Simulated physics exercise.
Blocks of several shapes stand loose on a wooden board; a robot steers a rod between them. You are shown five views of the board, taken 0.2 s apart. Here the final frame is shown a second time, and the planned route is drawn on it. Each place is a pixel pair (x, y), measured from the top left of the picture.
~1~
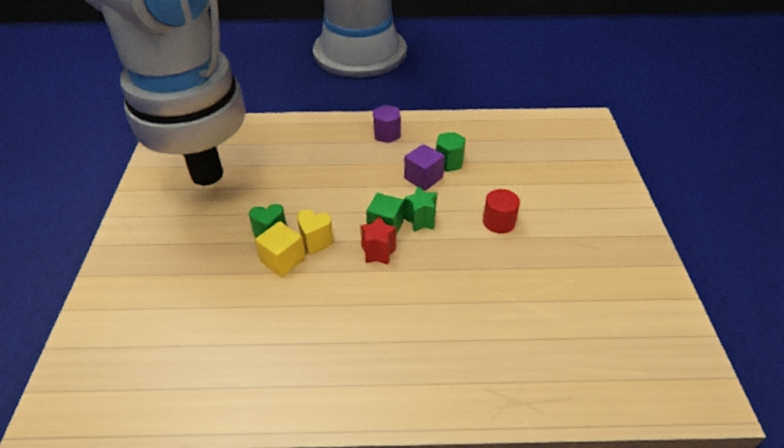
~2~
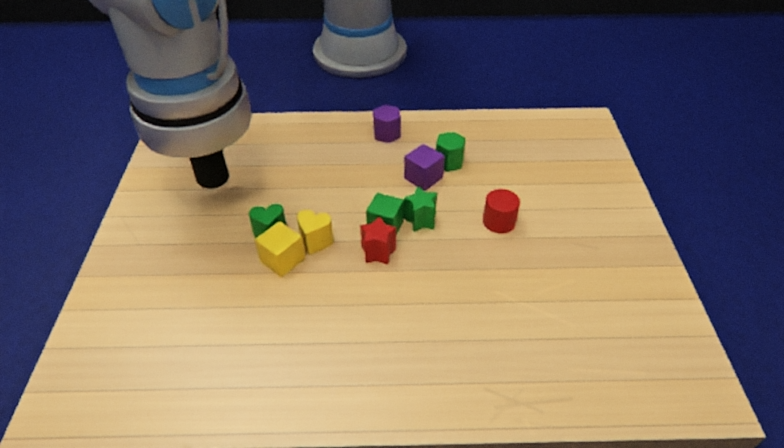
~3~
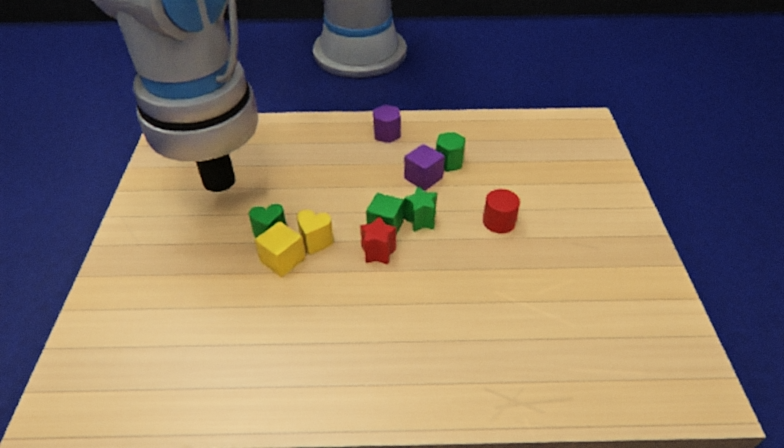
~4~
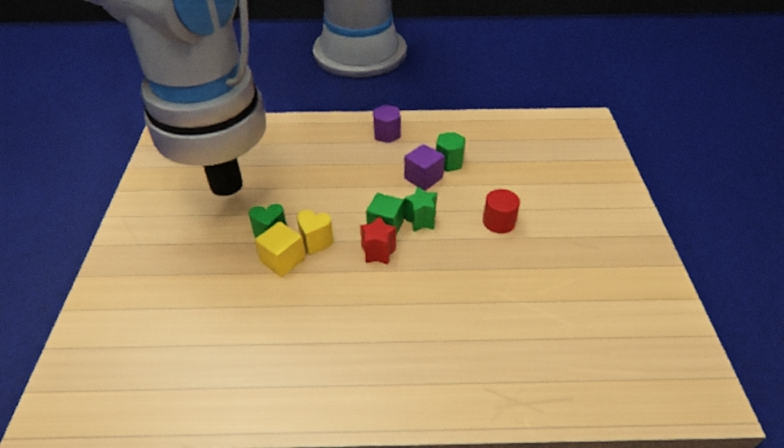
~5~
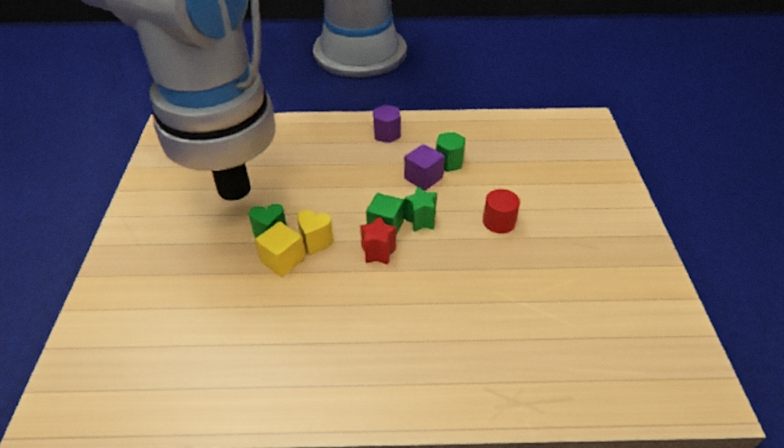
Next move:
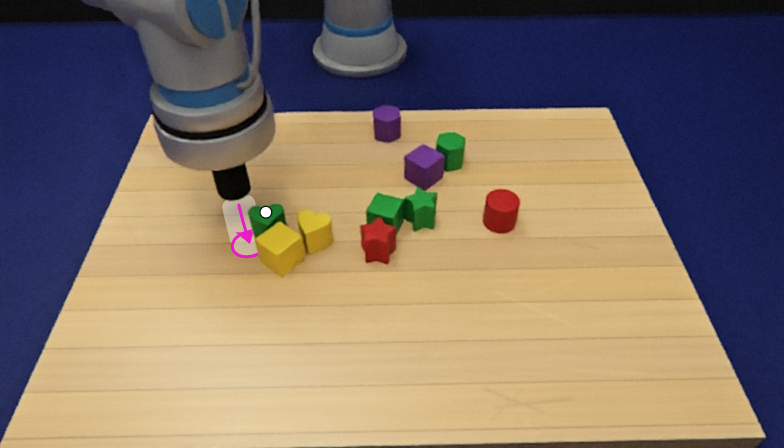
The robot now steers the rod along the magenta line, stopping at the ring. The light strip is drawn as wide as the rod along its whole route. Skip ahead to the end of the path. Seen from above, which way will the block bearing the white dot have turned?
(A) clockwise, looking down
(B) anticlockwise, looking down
The answer is B.
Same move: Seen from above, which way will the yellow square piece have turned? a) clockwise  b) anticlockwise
The one that fits is a, clockwise.
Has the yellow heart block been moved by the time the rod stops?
I believe not.
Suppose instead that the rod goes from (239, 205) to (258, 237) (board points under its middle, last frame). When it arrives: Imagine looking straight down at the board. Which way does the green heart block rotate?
The turn is anti-clockwise.
Drawn move, from (239, 205) directly to (250, 244); the dot is on the green heart block.
On the path given first. Halfway along, rod (240, 209); nothing pushed yet.
At the end, rod (246, 229); green heart block (276, 219), turned 65° anticlockwise; yellow square piece (286, 239), turned 25° clockwise; yellow heart block still.
